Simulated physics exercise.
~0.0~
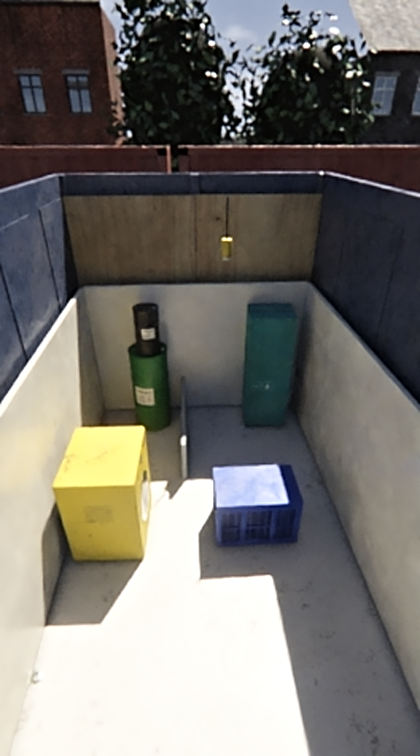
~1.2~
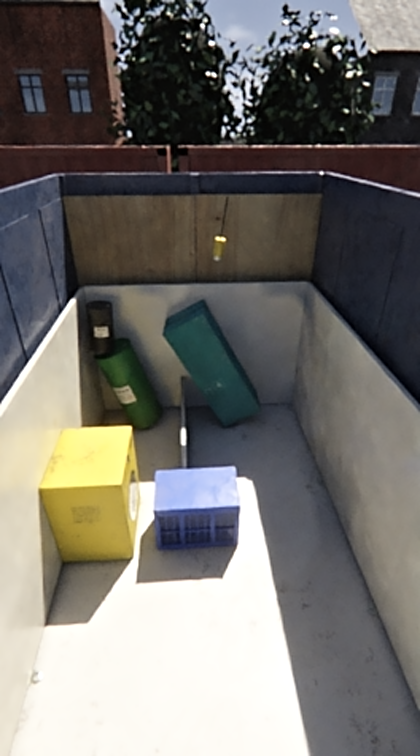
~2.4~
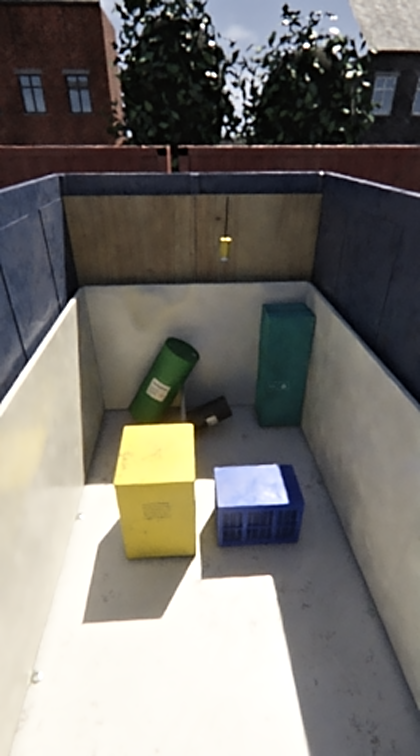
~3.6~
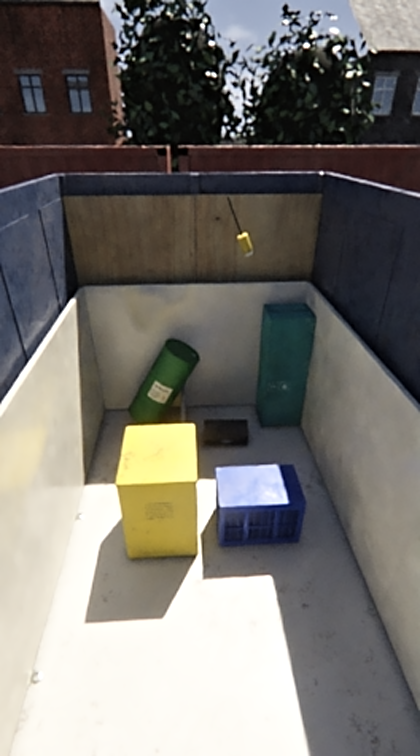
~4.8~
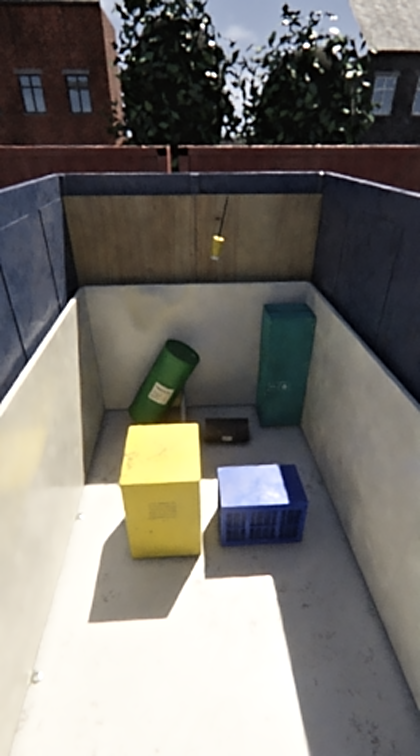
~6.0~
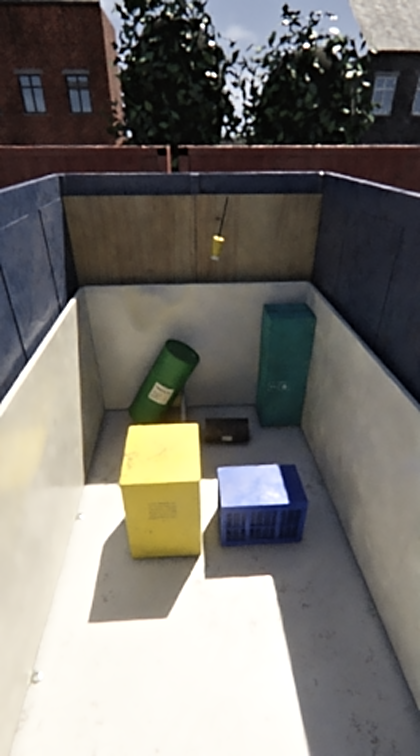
The black canister, green drum, turquoise box, blue chest and yellow appliance shifted left in the bay, then slid back right, the canister tumbling off the drum to lie on the floor while the drum ended leaning behind the upright yellow appliance.
